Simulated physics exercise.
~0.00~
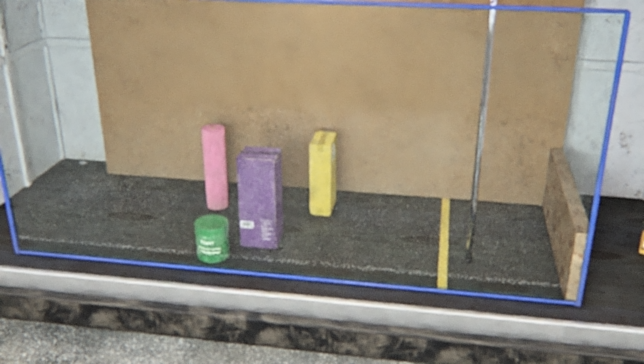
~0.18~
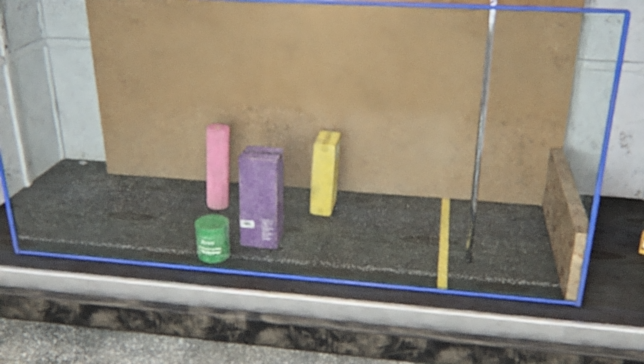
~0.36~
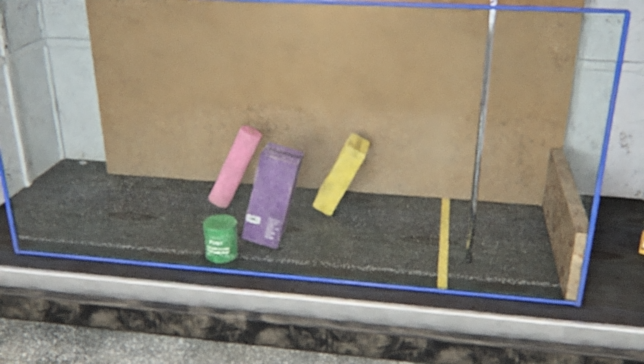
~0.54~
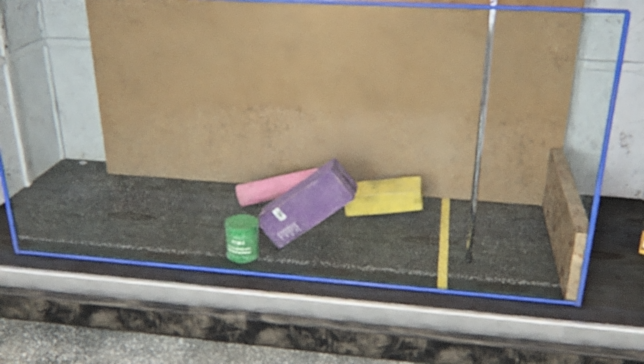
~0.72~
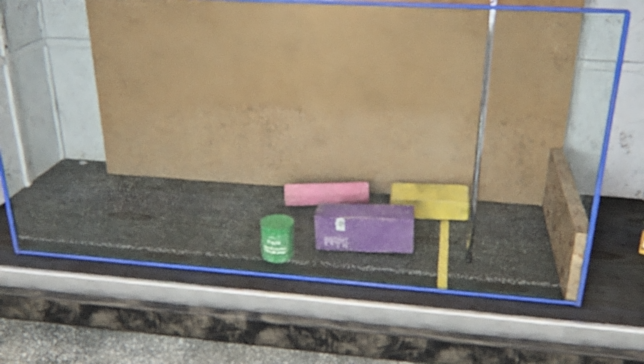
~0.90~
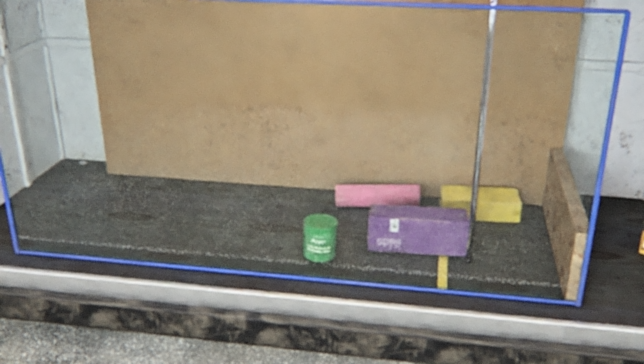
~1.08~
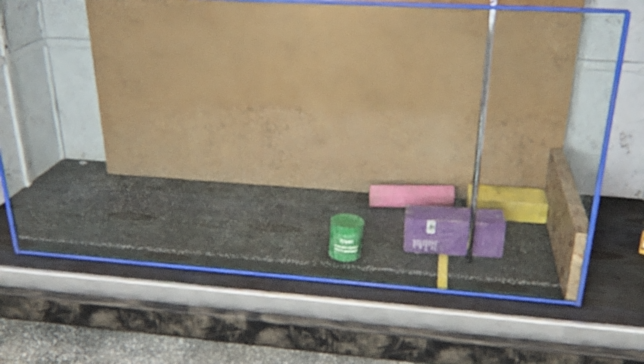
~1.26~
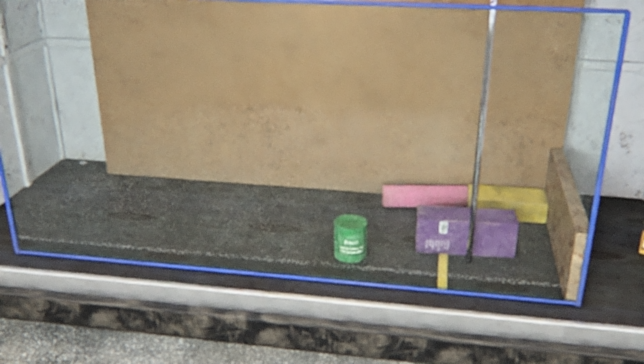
The cargo bay of a van, with a dark floor, a brown back panel and a thin upright pole towards the right, is seen from a still, slightly raised view. A pink roll, a tall purple box and a tall yellow box stand left of a yellow floor line, with a green bucket in front. All three tall items lean right and topple onto their sides, while the bucket slides right upright. Everything keeps sliding right, the yellow box passing behind the pole. Finally the purple and yellow boxes lie across or beyond the line, while the roll and bucket stop short.
